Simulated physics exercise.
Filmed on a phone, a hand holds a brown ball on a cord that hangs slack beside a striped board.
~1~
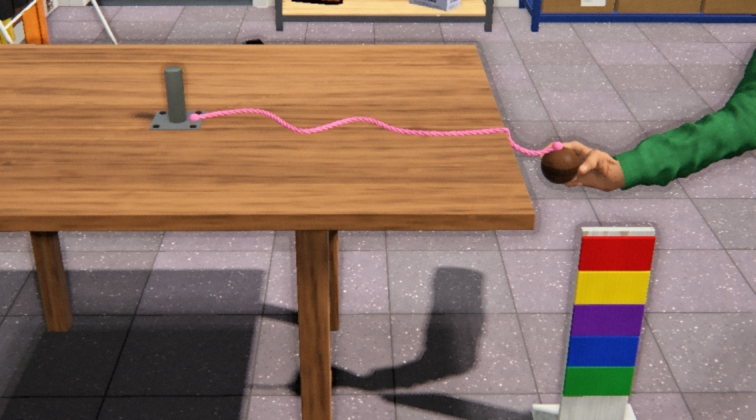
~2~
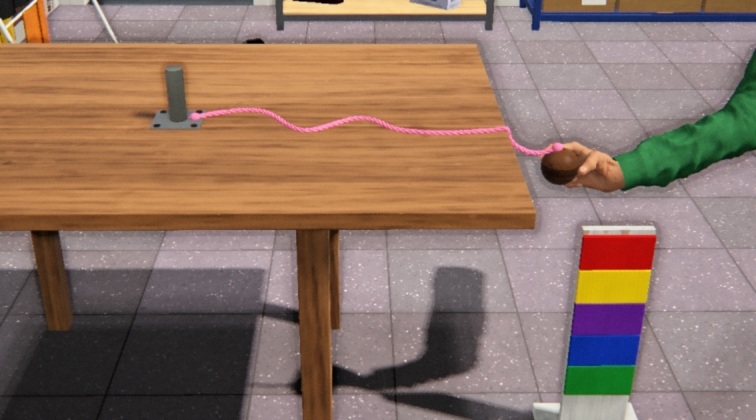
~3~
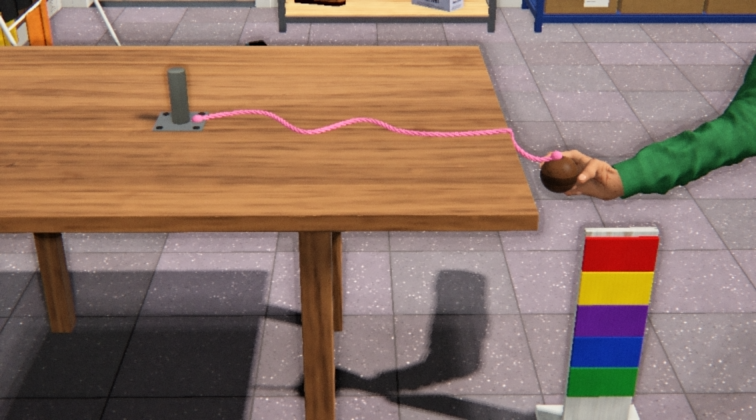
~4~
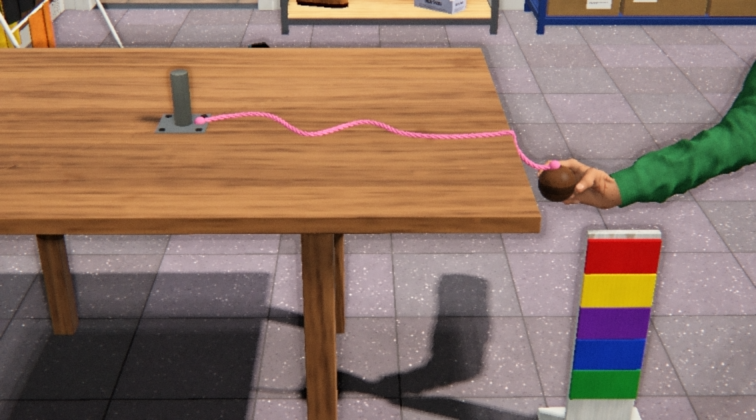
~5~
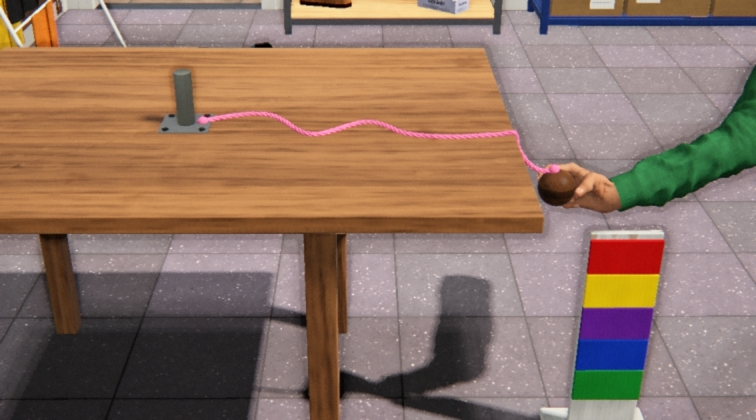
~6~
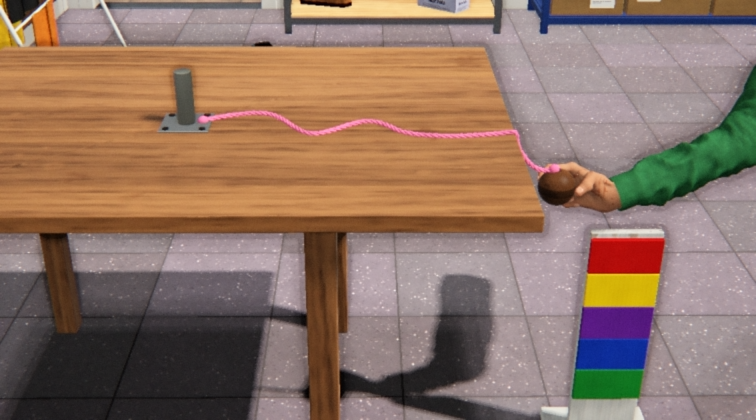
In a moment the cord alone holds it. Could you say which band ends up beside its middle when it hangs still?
Sure, it is red.
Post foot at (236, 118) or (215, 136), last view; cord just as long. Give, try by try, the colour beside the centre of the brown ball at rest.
Going case by case, it's yellow and then yellow.
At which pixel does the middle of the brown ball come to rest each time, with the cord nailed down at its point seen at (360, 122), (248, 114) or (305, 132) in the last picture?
In order of the tries: About (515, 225), about (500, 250), about (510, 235).
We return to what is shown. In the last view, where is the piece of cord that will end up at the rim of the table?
It is around (465, 136).
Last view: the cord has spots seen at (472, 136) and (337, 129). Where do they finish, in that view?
The first one ends up at (515, 142) and the second one at (370, 127).
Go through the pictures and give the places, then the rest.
Brown ball (560, 165); red (617, 255); yellow (612, 289); purple (608, 321); blue (603, 352); green (599, 383), in the first picture.
Brown ball (560, 166); cord through (229, 112) (285, 123) (345, 121) (415, 132) (491, 131), in the second picture.
Brown ball (559, 174), in the third picture.
Brown ball (557, 184); cord through (234, 116) (289, 127) (350, 125) (420, 136) (496, 135), in the fourth picture.
Brown ball (556, 187), in the fifth picture.
Brown ball (557, 187); cord through (237, 115) (293, 126) (353, 124) (423, 135) (499, 134), in the sixth picture.
Soon after, ball near (481, 249); level with red.
After that, ball near (510, 256); level with red.
In the end, ball near (502, 257); level with red. At red.
